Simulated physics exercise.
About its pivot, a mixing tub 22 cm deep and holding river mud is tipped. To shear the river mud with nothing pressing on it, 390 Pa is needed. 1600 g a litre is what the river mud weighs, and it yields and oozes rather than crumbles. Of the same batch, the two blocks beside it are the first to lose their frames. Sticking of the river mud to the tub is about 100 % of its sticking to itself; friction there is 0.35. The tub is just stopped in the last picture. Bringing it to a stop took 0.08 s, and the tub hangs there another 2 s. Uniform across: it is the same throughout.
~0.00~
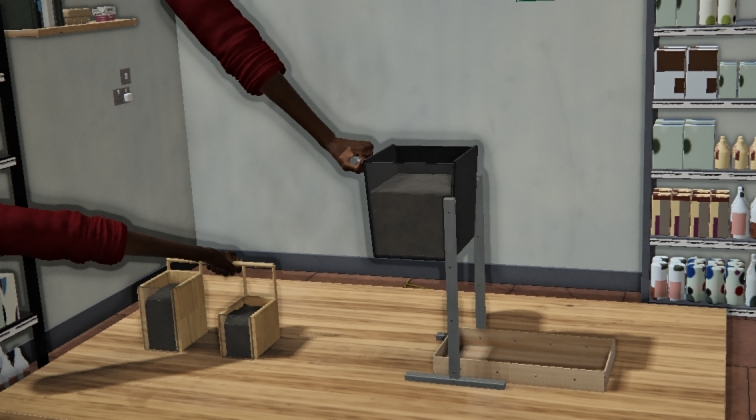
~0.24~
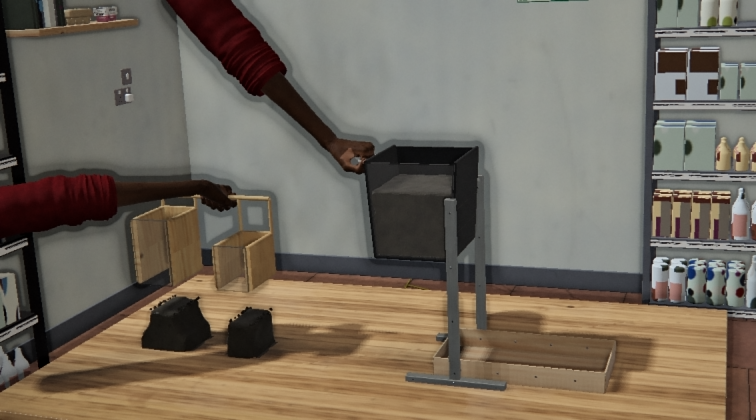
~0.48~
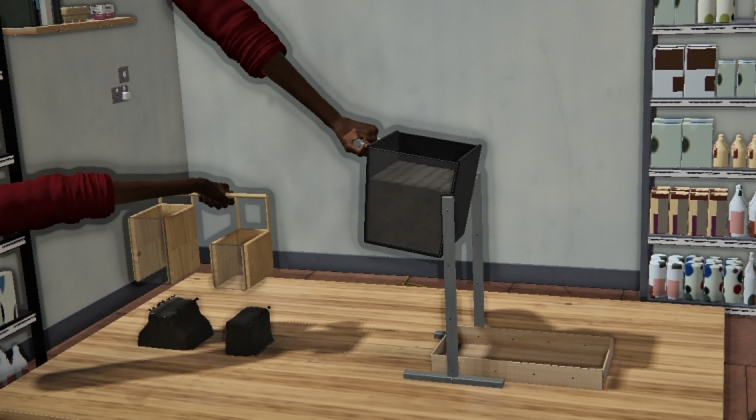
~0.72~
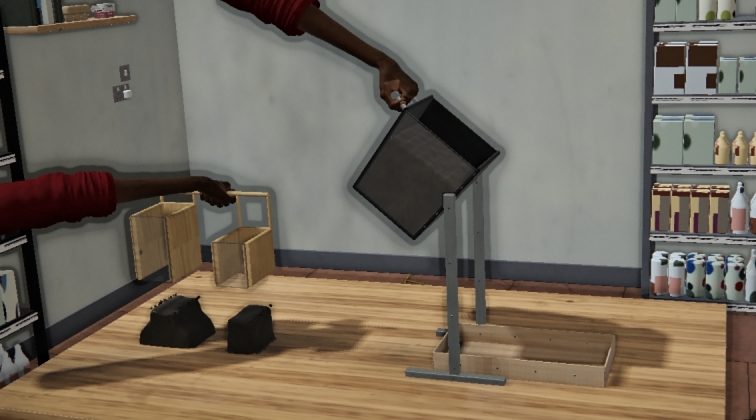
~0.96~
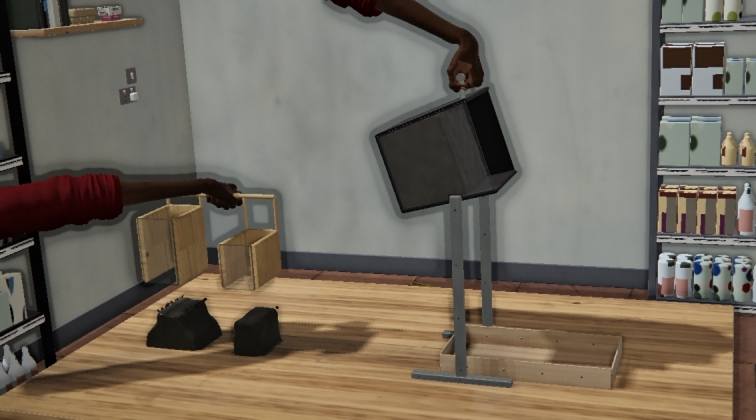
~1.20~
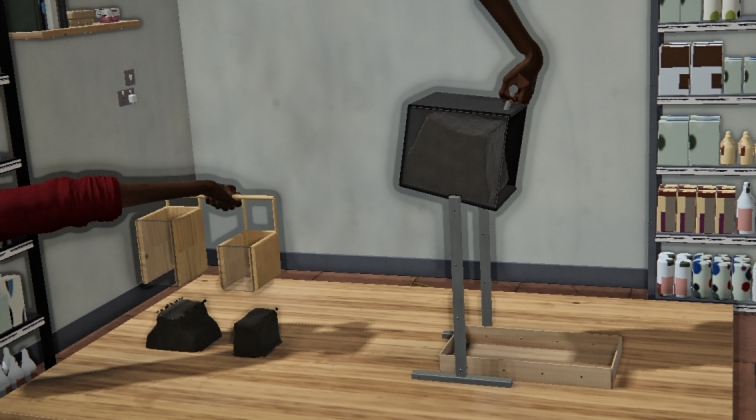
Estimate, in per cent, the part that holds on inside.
The part holding on inside is about 39 %.
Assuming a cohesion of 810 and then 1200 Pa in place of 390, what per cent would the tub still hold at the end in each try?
Try one gives 75 per cent, try two gives 100 per cent.
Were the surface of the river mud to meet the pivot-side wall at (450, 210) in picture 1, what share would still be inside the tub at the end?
50 %.
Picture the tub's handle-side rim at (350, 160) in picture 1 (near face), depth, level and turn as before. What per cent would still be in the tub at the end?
Then near 30 % stays in the tub.
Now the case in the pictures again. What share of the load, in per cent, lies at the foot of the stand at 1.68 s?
About 45 per cent.
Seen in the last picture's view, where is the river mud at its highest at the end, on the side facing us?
Around (432, 168).
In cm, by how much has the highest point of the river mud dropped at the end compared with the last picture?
The top ends up some 12 cm below its level in the last picture.
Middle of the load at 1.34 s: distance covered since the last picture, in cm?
The shift is near 6 cm.
After 1.34 s, the tub is at 100 degrees and holds 79 %.
After 1.51 s, the tub is at 100 degrees and holds 48 %.
After 1.68 s, the tub is at 100 degrees and holds 39 %.
After 1.85 s, the tub is at 100 degrees and holds 39 %.
After 3.20 s, the tub is at 100 degrees and holds 39 %.
